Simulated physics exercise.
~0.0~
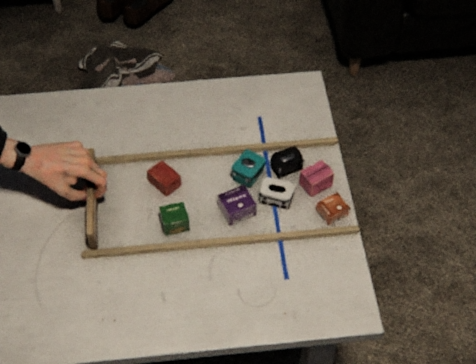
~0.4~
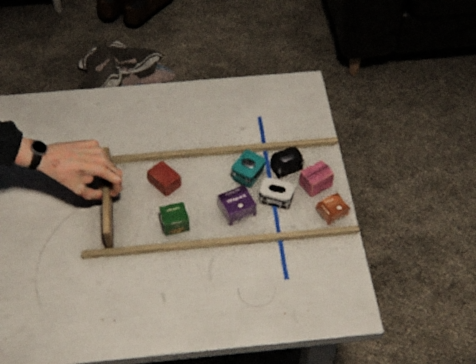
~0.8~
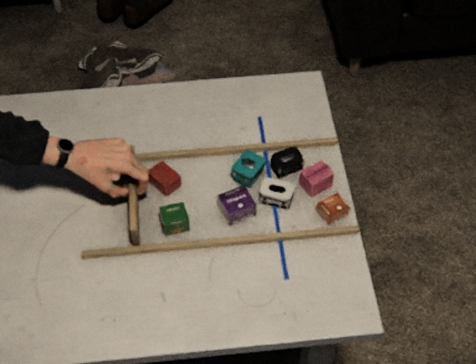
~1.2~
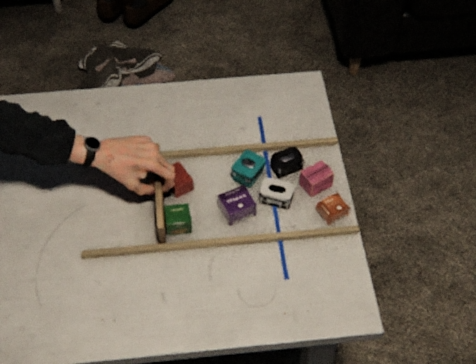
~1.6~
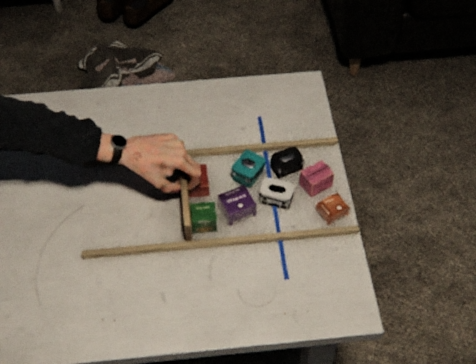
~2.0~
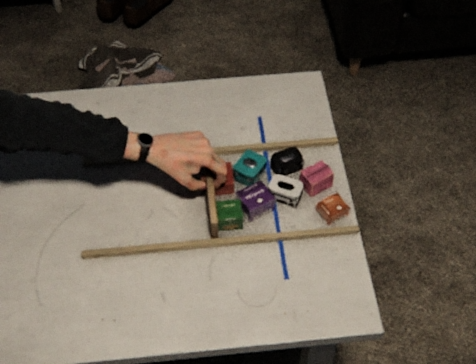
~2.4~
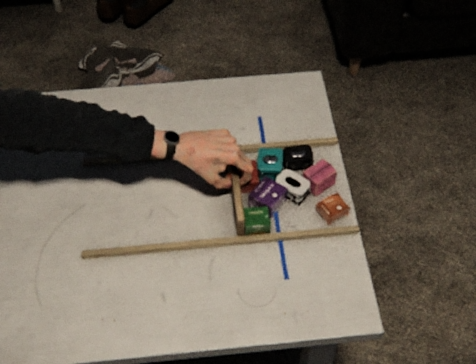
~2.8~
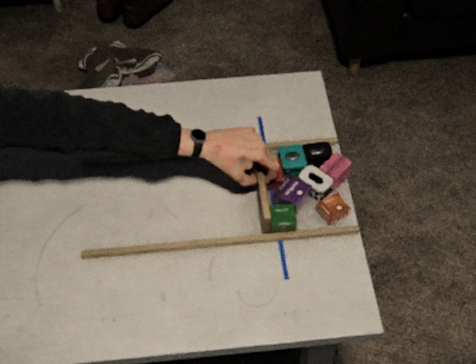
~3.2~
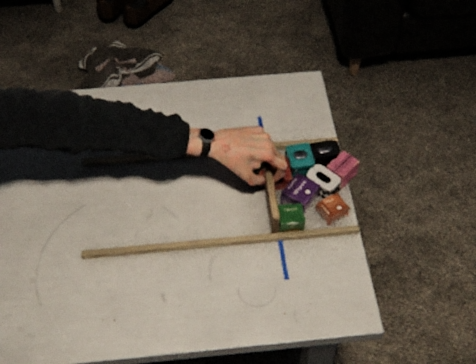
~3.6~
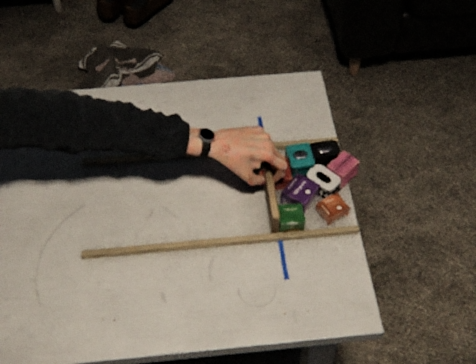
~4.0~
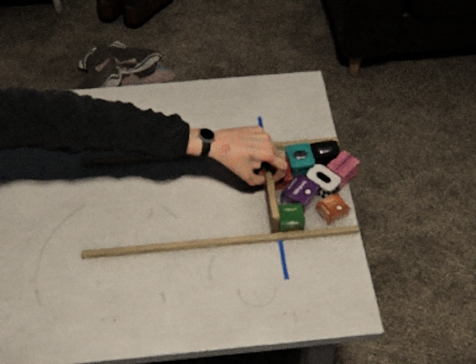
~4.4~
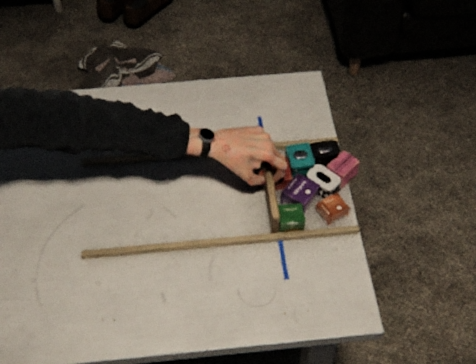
On a pale tabletop above a grey carpet, seen from above at an angle, two wooden rails run toward the right edge, crossed by a strip of blue tape. Red and green blocks sit at left between the rails, with purple, turquoise, white, black, pink and orange ones clustered near the tape. A hand wearing a dark watch slides an upright wooden board to the right, pushing the red and green blocks along. They close up on the purple and turquoise ones, and the group bunches toward the right edge. The board stops around the tape, and every block stays on the table.
